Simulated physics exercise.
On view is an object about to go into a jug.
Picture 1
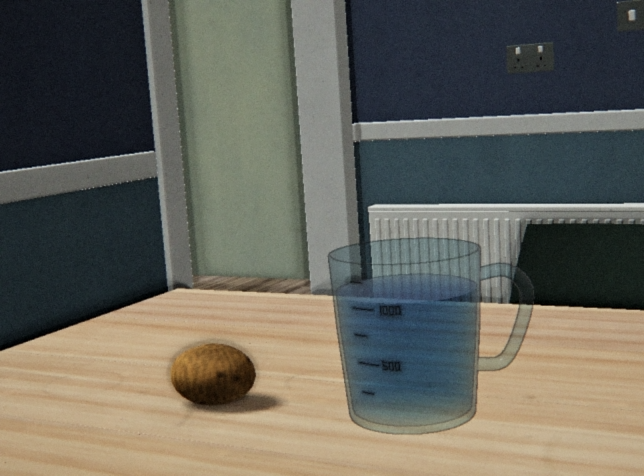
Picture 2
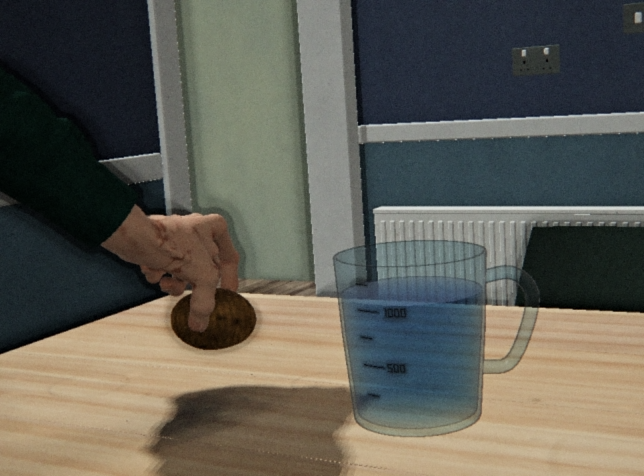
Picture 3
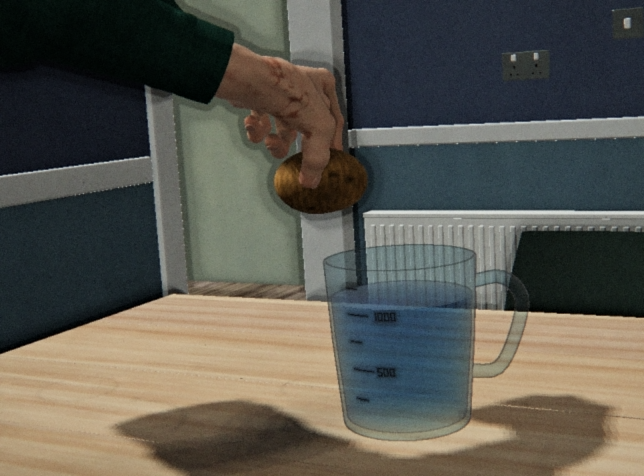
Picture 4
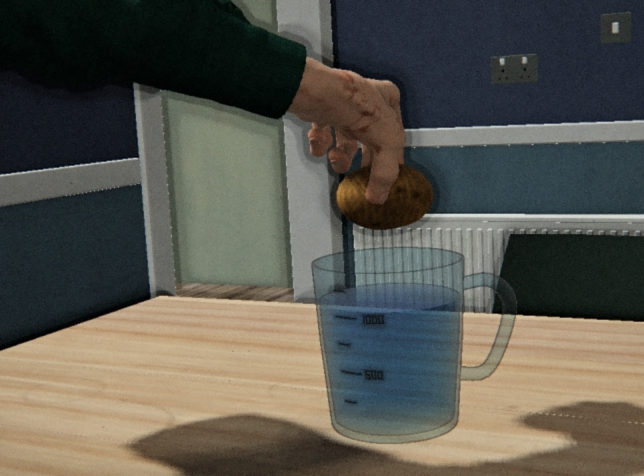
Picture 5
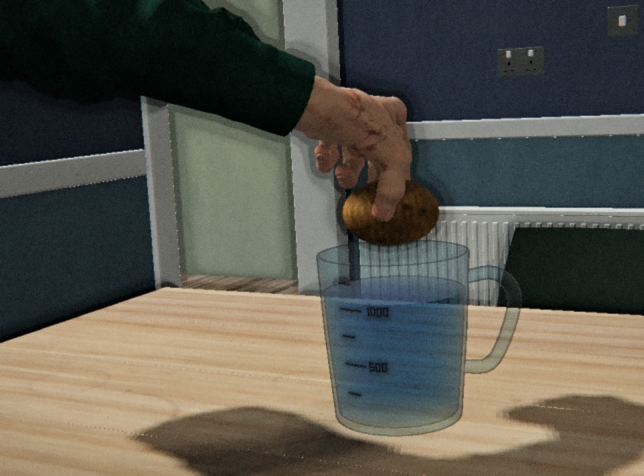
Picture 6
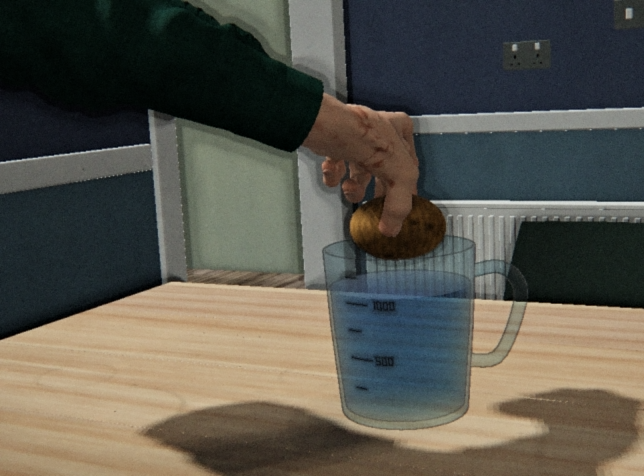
A hand picking up a brown potato from a wooden table, carrying it right and lowering it over a jug of blue liquid.
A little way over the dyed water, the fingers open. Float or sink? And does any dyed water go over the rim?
As I see it, the thing does not float. The jug spills nothing.
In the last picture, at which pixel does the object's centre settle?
Near (404, 369).
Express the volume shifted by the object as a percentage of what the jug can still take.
I'd say somewhere close to 30 percent.
Next, the potato enters the dyed water; the jug is about three quarters full.
After that, the potato goes on down; the jug is about three quarters full.
Finally, the potato has sunk; the jug is about three quarters full; the top is dry.
